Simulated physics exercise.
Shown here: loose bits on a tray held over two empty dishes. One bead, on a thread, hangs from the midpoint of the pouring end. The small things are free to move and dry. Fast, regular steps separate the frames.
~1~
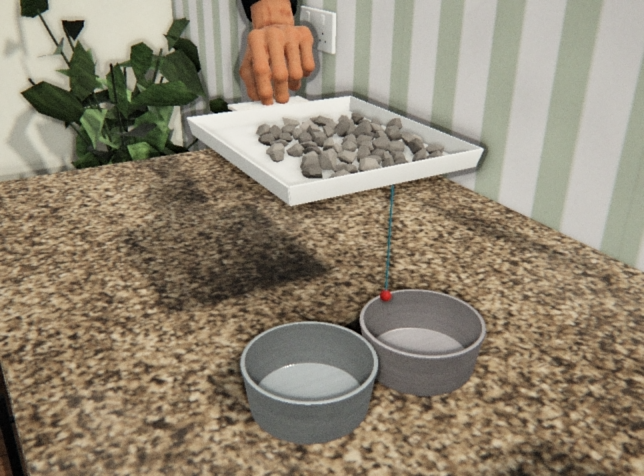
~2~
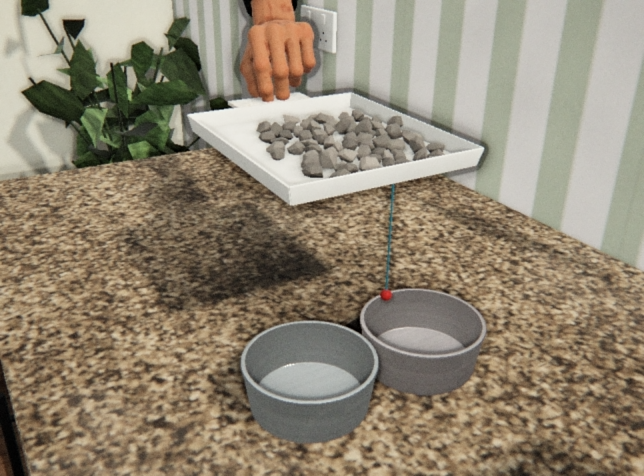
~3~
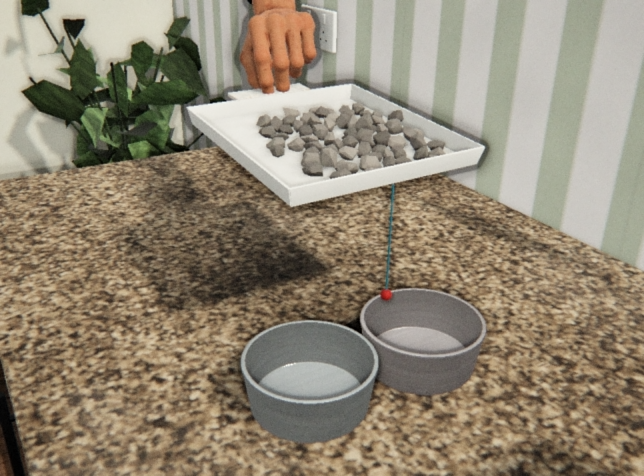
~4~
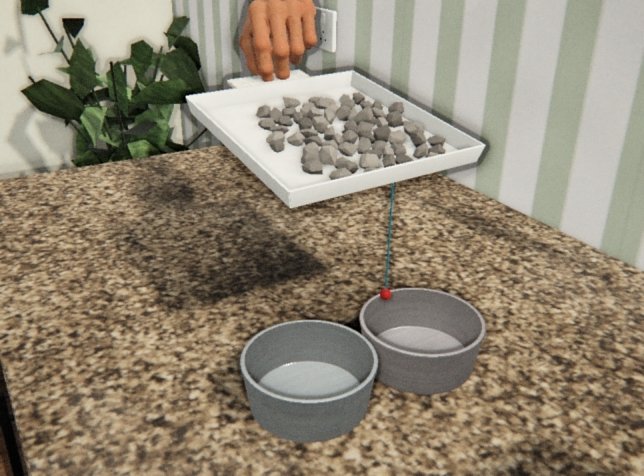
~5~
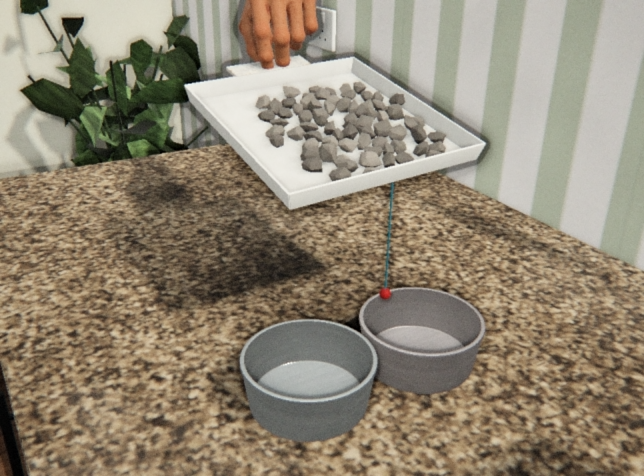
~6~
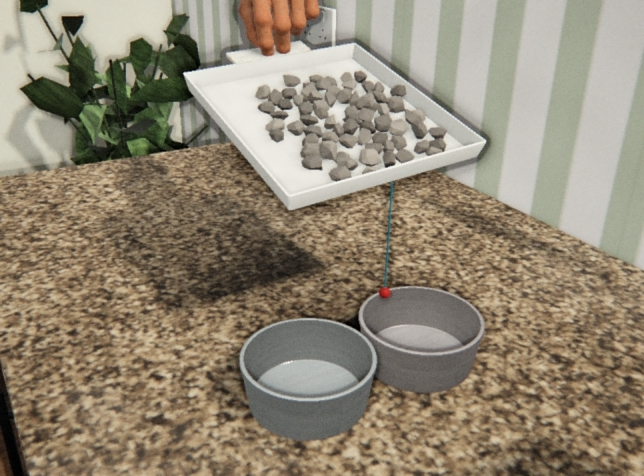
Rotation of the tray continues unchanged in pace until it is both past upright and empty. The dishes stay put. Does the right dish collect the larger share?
The greater part will fall into the left dish.
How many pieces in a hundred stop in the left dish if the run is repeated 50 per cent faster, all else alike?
Some 60 per cent.
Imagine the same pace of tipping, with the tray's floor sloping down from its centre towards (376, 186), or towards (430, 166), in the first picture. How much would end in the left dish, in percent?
Roughly 30 percent first and 0 percent second.
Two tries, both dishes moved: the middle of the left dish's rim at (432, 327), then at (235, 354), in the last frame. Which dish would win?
The dish to the left, then the dish to the right.
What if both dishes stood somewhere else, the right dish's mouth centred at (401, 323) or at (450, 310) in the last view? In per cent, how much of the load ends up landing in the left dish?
About 40 and 80 per cent respectively.
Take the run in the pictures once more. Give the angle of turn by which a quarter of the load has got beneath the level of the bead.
About 95° of tilt.
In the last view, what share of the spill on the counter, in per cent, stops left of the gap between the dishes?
Some 0 %.
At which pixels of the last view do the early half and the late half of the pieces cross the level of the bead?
At (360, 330) for the first part, then at (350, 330) for the others.
Just after the last frame, tray tipped steeply; every one on the tray.
A moment on, tray tipped right over; roughly a third on the tray; roughly a quarter in the left dish; about a tenth in the right dish; about a tenth outside both; roughly a third in the air.
Further on, tray tipped past a quarter turn; roughly two thirds in the left dish; roughly a quarter in the right dish; about a tenth outside both.
When it is over, tray tipped past a quarter turn; roughly two thirds in the left dish; roughly a quarter in the right dish; about a tenth outside both.
